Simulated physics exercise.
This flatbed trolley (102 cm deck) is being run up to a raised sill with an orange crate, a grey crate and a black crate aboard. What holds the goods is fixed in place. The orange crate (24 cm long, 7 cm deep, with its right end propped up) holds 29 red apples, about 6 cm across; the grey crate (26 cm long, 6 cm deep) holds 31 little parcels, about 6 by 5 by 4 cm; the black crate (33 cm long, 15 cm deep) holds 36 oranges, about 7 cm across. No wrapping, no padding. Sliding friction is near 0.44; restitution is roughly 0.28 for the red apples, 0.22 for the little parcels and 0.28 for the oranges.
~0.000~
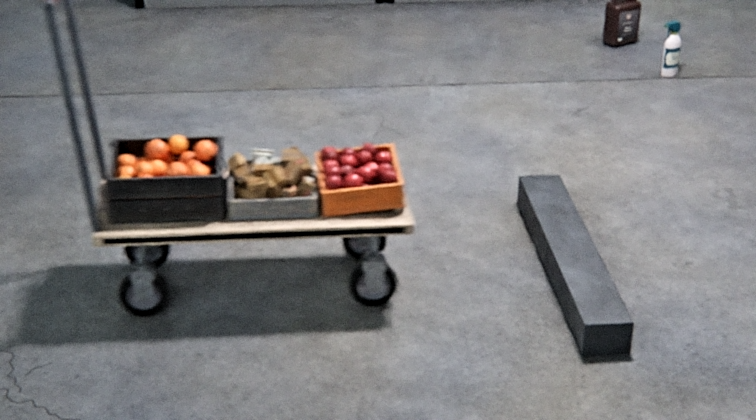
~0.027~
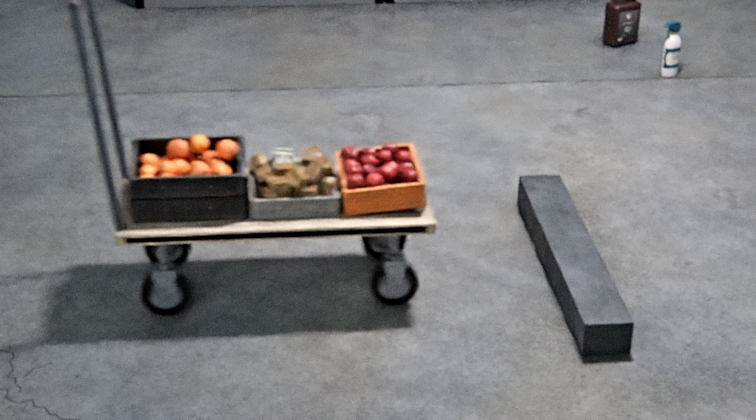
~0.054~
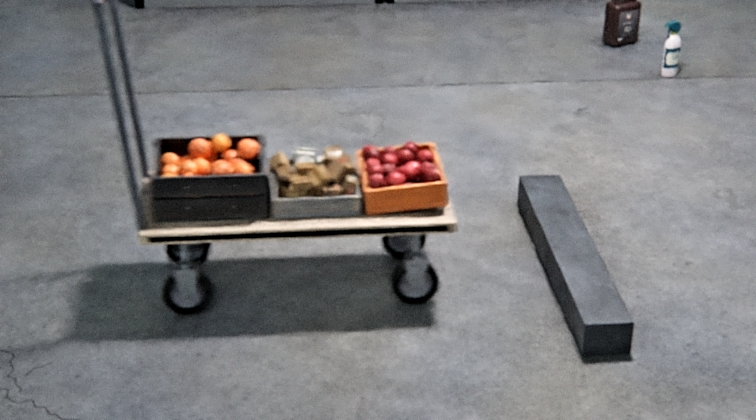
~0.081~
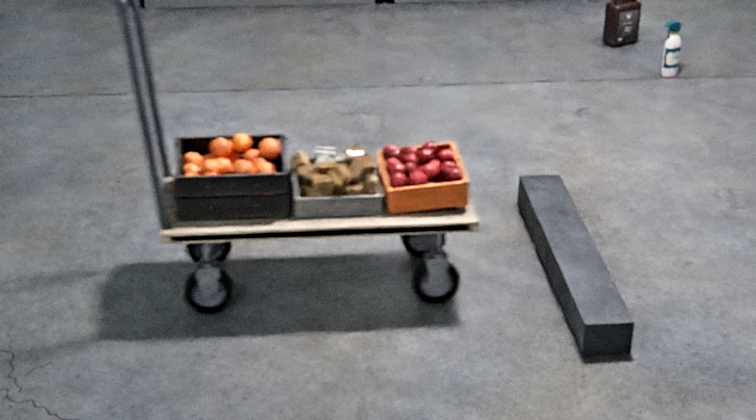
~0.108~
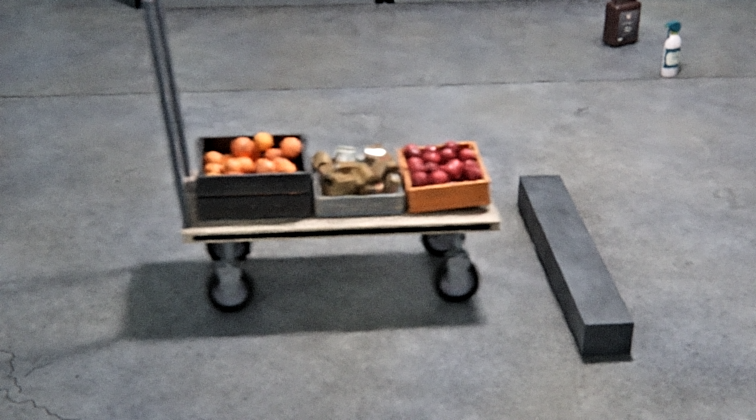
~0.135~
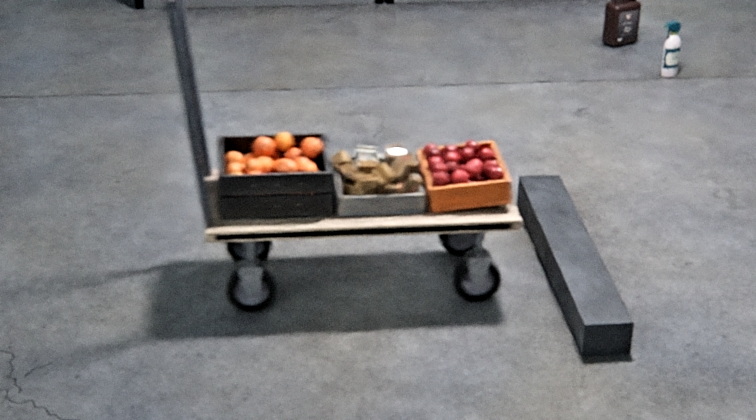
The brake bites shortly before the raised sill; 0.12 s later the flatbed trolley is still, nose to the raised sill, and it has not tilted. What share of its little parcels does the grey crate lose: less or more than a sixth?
Over a sixth of the little parcels leave the grey crate.
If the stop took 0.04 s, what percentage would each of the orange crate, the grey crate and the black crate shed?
Then orange crate 10, grey crate 50, black crate 0 per cent.
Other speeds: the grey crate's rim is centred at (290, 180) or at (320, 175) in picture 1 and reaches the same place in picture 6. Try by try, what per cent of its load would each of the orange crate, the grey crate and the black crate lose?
Orange crate 0 then 0, grey crate 20 then 10, black crate 0 then 0 per cent.
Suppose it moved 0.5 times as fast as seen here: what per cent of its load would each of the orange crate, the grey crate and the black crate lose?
In that case orange crate 0, grey crate 10, black crate 0 per cent.
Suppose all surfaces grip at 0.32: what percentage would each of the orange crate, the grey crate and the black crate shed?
Then orange crate 10, grey crate 20, black crate 0 per cent.
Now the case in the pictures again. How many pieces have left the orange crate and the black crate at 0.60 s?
Out by then, roughly: Orange crate 1, black crate 1.
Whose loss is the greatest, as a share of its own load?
It is the grey crate.
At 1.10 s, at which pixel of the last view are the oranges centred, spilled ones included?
Near (342, 176).
After 0.15 s, braking starts.
After 0.25 s, 0 of 29 out of the orange crate, 1 of 31 out of the grey crate and 0 of 36 out of the black crate.
After 0.37 s, 0 of 29 out of the orange crate, 7 of 31 out of the grey crate and 1 of 36 out of the black crate.
After 0.60 s, 1 of 29 out of the orange crate, 9 of 31 out of the grey crate and 1 of 36 out of the black crate.
Final count (at 1.10 s), 1 of 29 out of the orange crate, 10 of 31 out of the grey crate and 1 of 36 out of the black crate. Asked share, 10 of 31, 32 per cent.
